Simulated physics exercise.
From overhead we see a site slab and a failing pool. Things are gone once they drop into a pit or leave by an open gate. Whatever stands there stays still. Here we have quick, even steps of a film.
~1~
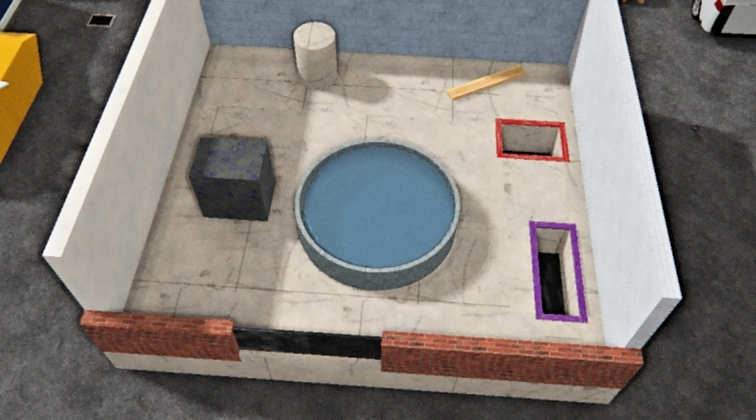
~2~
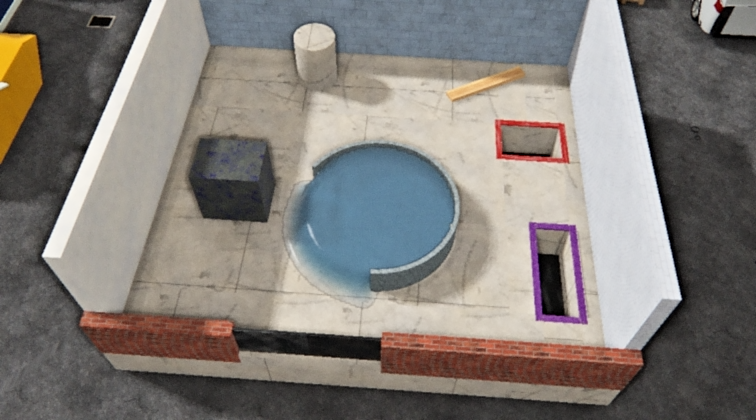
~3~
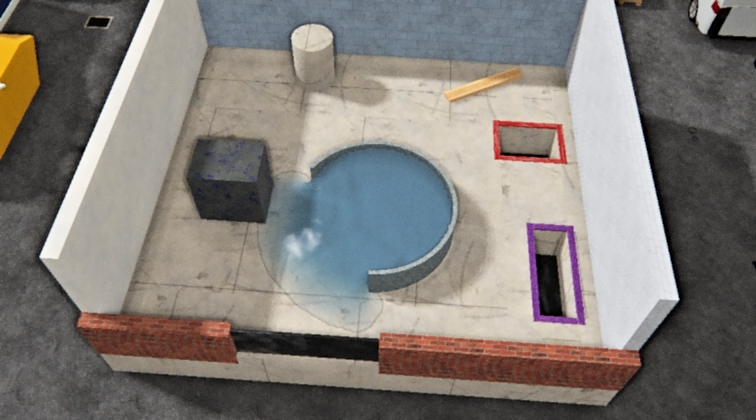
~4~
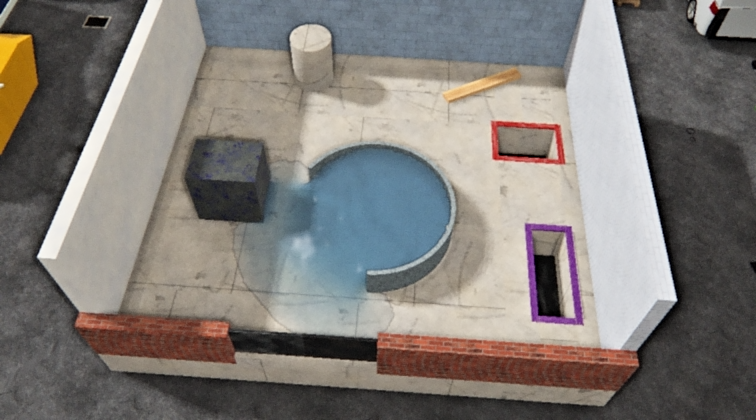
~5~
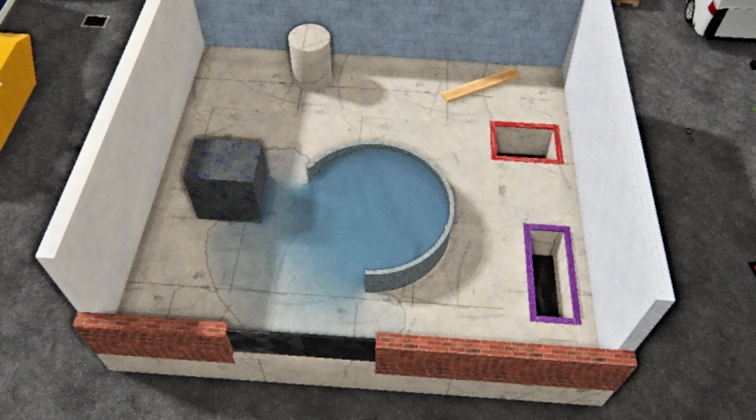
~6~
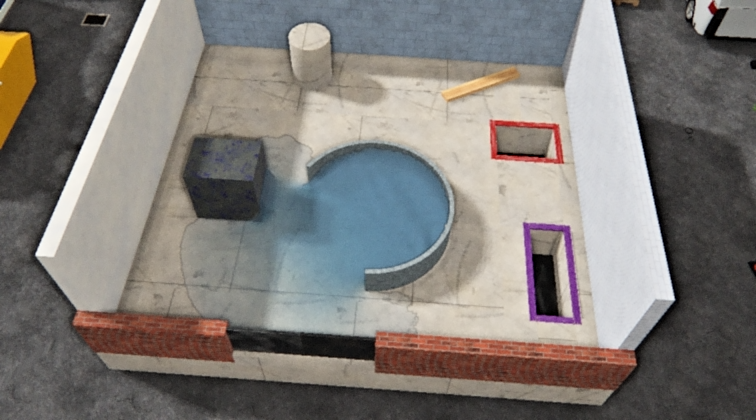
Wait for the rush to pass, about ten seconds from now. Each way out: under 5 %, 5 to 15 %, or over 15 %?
Result: The gate ends up low - beneath five per cent; the purple pit ends up mid-range - five to fifteen per cent; the red pit ends up low - beneath five per cent.
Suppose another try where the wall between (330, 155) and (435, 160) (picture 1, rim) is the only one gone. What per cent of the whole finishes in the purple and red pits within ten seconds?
Lab note - share by pit: Purple 2 %, red 25 %.
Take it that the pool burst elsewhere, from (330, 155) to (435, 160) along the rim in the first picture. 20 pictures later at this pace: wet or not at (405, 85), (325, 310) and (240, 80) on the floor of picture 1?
Spot by spot: Soaked through, then unaffected, then soaked through.
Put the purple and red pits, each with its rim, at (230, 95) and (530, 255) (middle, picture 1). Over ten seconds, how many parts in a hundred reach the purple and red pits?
Purple has 20 parts of a hundred and red has 6.
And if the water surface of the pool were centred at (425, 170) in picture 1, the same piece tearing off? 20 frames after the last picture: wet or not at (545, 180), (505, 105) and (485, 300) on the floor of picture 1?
Location one: Bone dry; location two: Bone dry; location three: Soaked.
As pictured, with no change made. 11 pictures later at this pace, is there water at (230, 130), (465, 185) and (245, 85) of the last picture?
Well, in turn they'd be wet underfoot, dry underfoot and wet underfoot.
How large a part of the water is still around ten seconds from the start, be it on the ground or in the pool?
Roughly 88 percent.
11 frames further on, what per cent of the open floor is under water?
About 45 percent.
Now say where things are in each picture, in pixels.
The first picture shows the round tank at (377, 204) is whole and still.
In the second picture, water pours out at (307, 244) and has run to (368, 302).
In the third picture, water pours out at (305, 246) and has run to (360, 326).
In the fourth picture, water pours out at (303, 247) and has run to a hidden place.
In the fifth picture, the front is at a hidden place, out from the gap at (302, 247).
In the sixth picture, the front is at a hidden place, out from the gap at (302, 246).
A moment on, water covers 30 % of the floor; the gate 0 %, the purple pit 0 %, the red pit 0 %.
Next, water covers 45 % of the floor; the gate 0 %, the purple pit 0 %, the red pit 0 %.
Then, water covers 60 % of the floor; the gate 0 %, the purple pit 0 %, the red pit 0 %.
Later, water covers 70 % of the floor; the gate 0 %, the purple pit 3 %, the red pit 0 %.
In the end, water covers 95 % of the floor; the gate 0 %, the purple pit 10 %, the red pit 2 %.
